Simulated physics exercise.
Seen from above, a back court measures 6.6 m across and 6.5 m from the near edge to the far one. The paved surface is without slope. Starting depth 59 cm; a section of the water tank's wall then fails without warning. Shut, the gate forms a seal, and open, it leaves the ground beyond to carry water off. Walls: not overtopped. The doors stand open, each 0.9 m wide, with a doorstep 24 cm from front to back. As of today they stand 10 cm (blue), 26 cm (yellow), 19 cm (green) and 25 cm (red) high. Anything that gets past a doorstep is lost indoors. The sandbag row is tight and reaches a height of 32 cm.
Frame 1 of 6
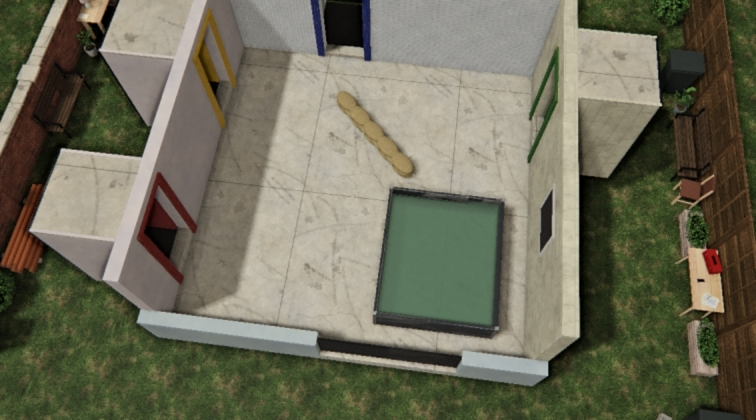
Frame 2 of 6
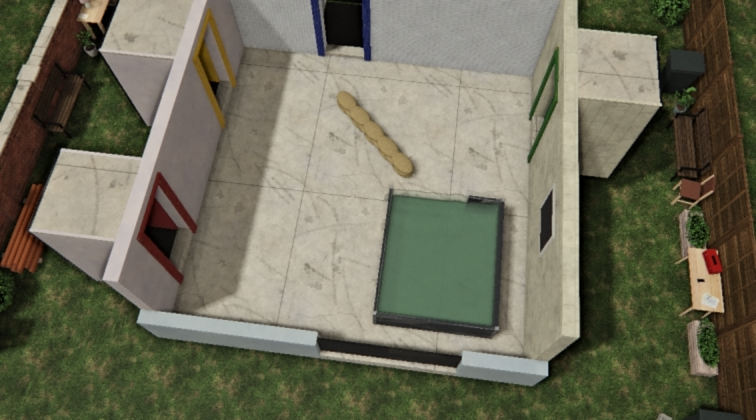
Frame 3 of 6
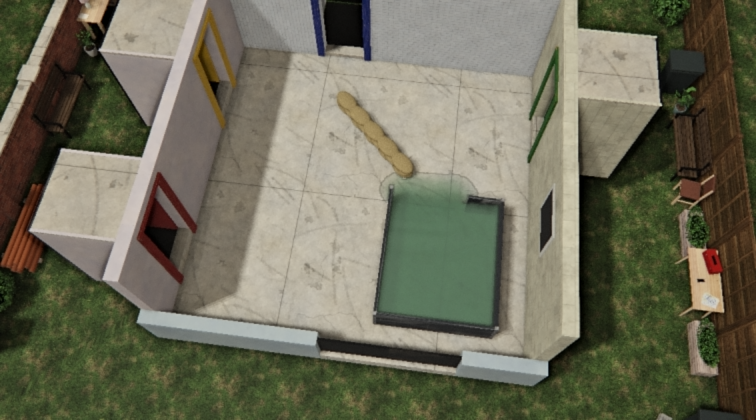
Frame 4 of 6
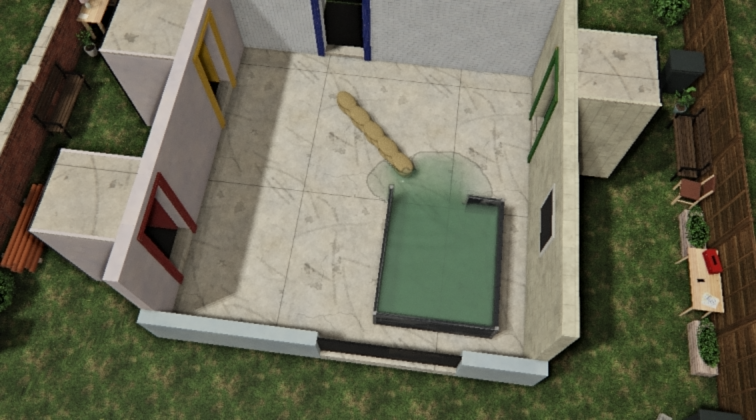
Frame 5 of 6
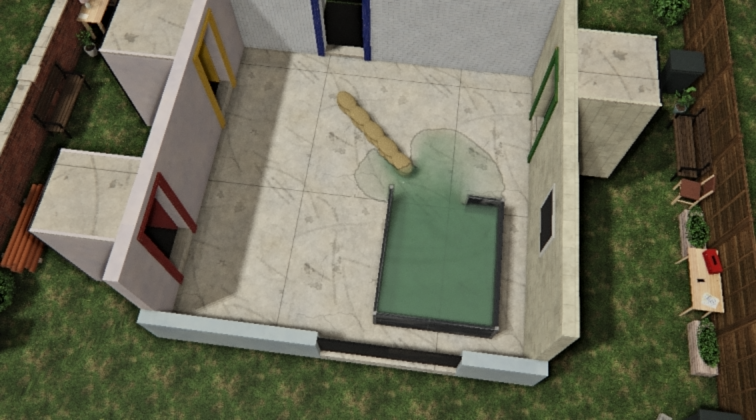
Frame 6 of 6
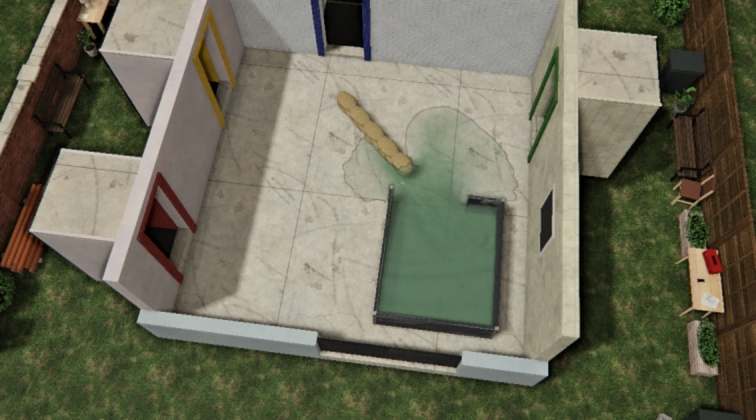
In this clip, a dark-framed tank of still green water sits in a walled, paved court near a row of sandbags. A gap opens on its far side, and water pours out, spreading around the sandbags' near end and across the paving.
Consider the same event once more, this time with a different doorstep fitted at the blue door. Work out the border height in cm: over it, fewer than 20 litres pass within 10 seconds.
Border at about 9 cm.
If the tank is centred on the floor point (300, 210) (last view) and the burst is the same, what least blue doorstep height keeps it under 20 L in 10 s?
New minimum height: Approx. 26 cm.
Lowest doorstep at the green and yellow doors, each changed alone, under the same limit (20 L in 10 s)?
About 15 cm at green and about 12.5 cm at yellow.
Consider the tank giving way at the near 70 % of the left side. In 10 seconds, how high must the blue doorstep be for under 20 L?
You'd want it roughly 13.5 centimetres tall.
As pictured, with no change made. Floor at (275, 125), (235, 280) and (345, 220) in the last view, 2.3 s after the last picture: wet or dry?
Listed order - soaked through, unwetted, unwetted.
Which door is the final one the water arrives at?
Red.
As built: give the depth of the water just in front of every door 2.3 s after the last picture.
Depth (cm): Blue 9 / yellow 15 / green 18 / red 0.
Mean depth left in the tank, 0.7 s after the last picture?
It averages roughly 41 centimetres.
Then, 0.7 s after the last picture water covers 30 % of the floor, deepest (44 cm) near (410, 178); it has not reached the blue door.
Then, 2.3 s after the last picture water covers 55 % of the floor, deepest (32 cm) near (528, 76); 9 cm at the blue door, 0 litres in over its 10 cm doorstep.
Then, 9.3 s after the last picture water covers 95 % of the floor, deepest (13 cm) near (170, 322); 7 cm at the blue door, 12 litres in over its 10 cm doorstep.
At the blue door as built, the water peaked near 14 cm, 5.9 s after the last picture.
With a doorstep of 7.5 cm, 33 litres would have come in within the 10 s; with 10 cm, 12 litres. So under 20 litres takes about 9 cm.
